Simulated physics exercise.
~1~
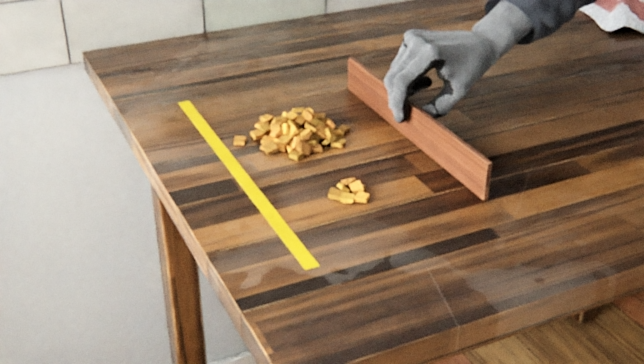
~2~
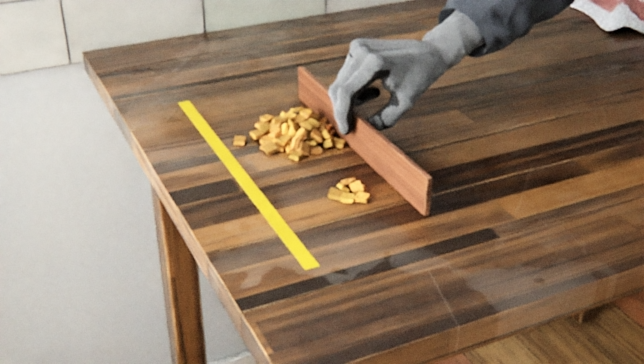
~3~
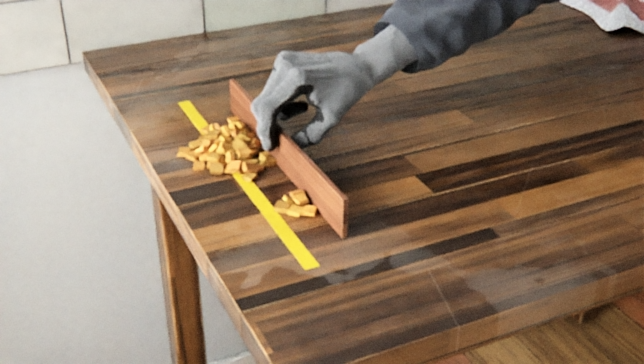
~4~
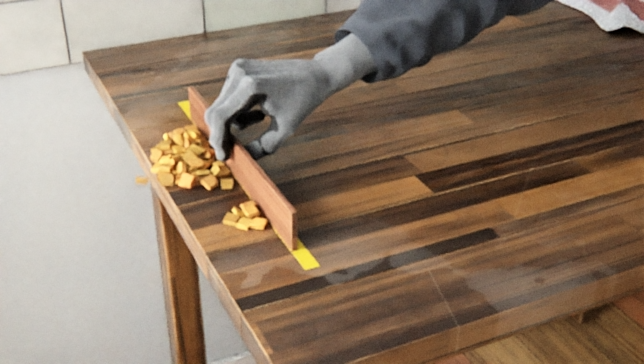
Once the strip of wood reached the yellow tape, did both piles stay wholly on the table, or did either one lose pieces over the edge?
The near pile stayed on the table, but the far pile lost a small part of its pieces over the edge.
